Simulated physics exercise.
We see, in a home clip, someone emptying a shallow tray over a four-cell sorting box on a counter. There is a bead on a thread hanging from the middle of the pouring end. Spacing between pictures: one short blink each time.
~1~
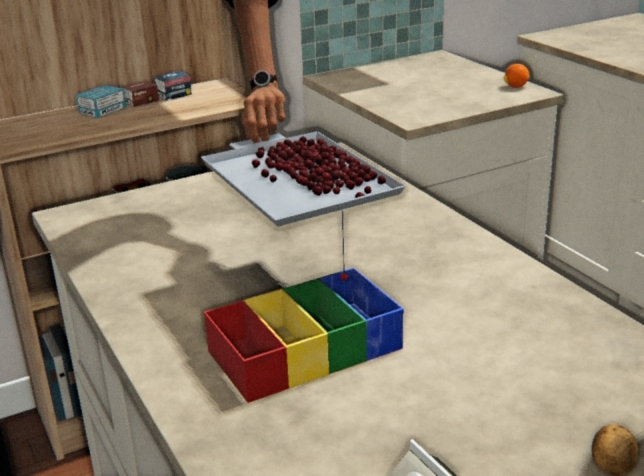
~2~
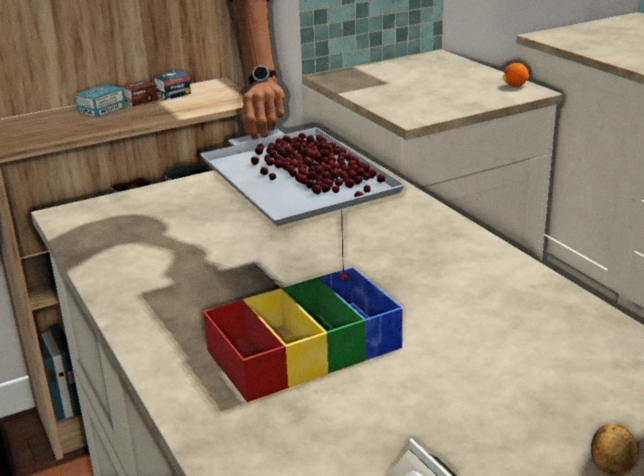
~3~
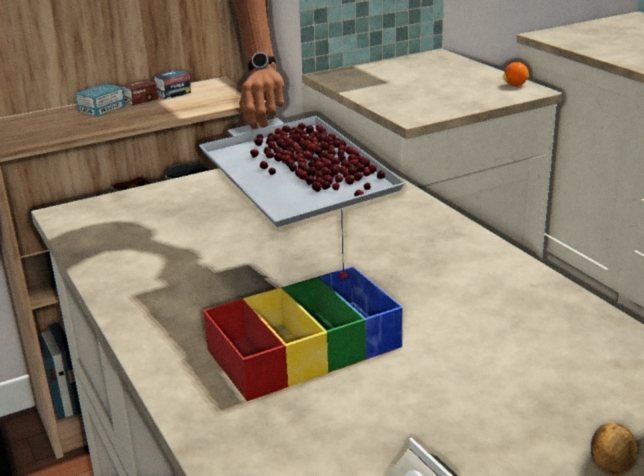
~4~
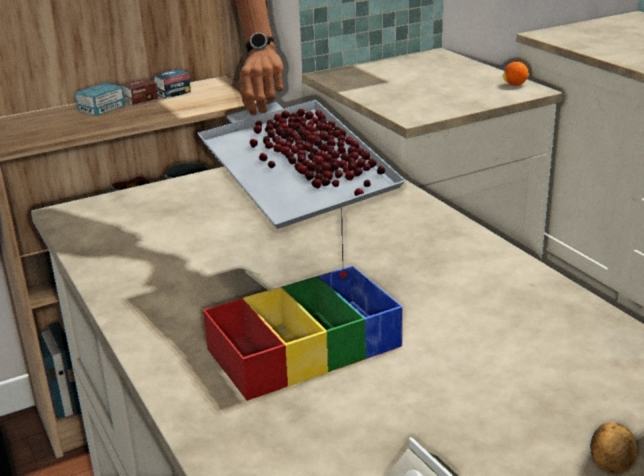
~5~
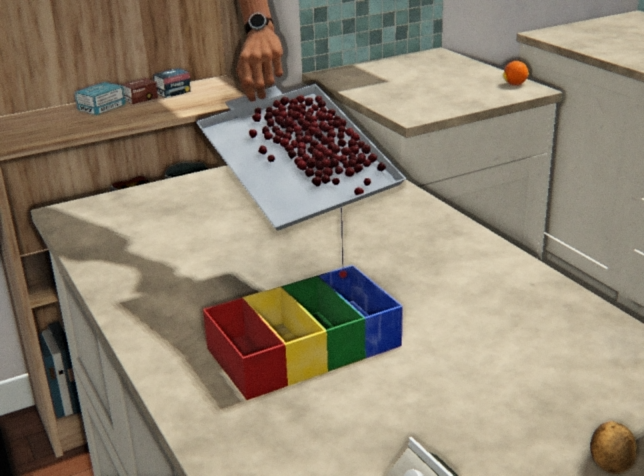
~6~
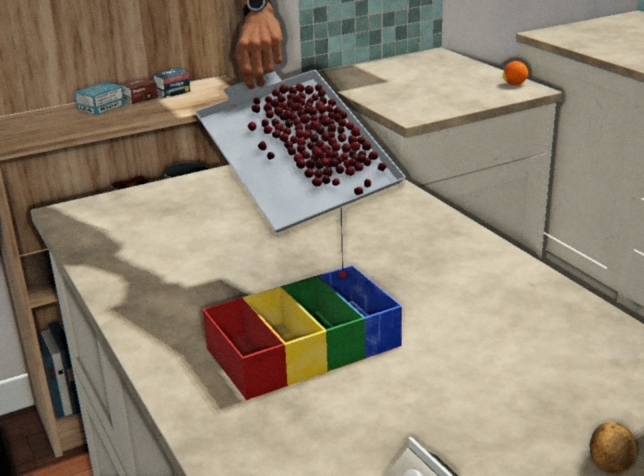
We see a hand gradually raise the back of a shallow tray of dark red fruit above a red, yellow, green and blue box on a counter, its pouring end dipping slightly at the left corner as the tray steepens.
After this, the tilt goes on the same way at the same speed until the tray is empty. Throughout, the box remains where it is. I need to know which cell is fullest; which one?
That is the yellow cell.
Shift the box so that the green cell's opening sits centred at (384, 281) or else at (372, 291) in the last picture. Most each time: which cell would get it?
The cell in red first, the red one second.
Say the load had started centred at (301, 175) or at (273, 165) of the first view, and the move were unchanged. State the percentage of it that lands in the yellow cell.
It would be roughly 50 per cent for the first and roughly 50 per cent for the second.
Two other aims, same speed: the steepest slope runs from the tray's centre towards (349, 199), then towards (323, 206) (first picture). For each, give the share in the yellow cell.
In order: About 0, then 20 percent.
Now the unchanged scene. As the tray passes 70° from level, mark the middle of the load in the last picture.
Somewhere around pixel (308, 246) in the last picture.
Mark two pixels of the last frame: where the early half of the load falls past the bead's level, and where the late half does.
I'd put it at roughly (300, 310), and after that at roughly (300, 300).
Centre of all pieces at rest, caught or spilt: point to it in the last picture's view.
Around (300, 352).
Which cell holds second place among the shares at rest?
Rank two - the green one.
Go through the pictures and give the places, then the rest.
In the first frame, corners of the pouring end at (277, 217) and (400, 185), level; middle of the load at (311, 166), dried cherries; bead on its thread at (344, 277); red cell at (266, 371); yellow cell at (308, 357); green cell at (347, 343); blue cell at (385, 331).
In the second frame, corners of the pouring end at (277, 217) and (400, 184), level; middle of the load at (310, 163).
In the third frame, corners of the pouring end at (277, 218) and (400, 182), tipped barely, lowest at the left corner; middle of the load at (310, 157).
In the fourth frame, corners of the pouring end at (277, 221) and (400, 180), tipped a little, lowest at the left corner; middle of the load at (309, 148).
In the fifth frame, corners of the pouring end at (277, 223) and (400, 178), tipped clearly, lowest at the left corner; middle of the load at (309, 139).
In the sixth frame, corners of the pouring end at (277, 226) and (400, 176), tipped clearly, lowest at the left corner; middle of the load at (309, 133), about half on the move; red cell at (265, 368); yellow cell at (306, 354); green cell at (346, 341); blue cell at (383, 328).
Soon after the last picture, tray tipped steeply; about a third on the tray; a small part in the yellow cell; a small part in the green cell; a stray few in the blue cell; a stray few in the red cell; about a third falling or outside the box.
A little later, tray tipped past a quarter turn; about half in the yellow cell; about a quarter in the green cell; a small part in the blue cell; a small part in the red cell; a small part falling or outside the box.
Later still, tray tipped past a quarter turn; about half in the yellow cell; about a quarter in the green cell; a small part in the blue cell; a small part in the red cell; a small part falling or outside the box.
At rest, tray tipped past a quarter turn; about half in the yellow cell; about a quarter in the green cell; a small part in the blue cell; a small part in the red cell; a small part outside the box.
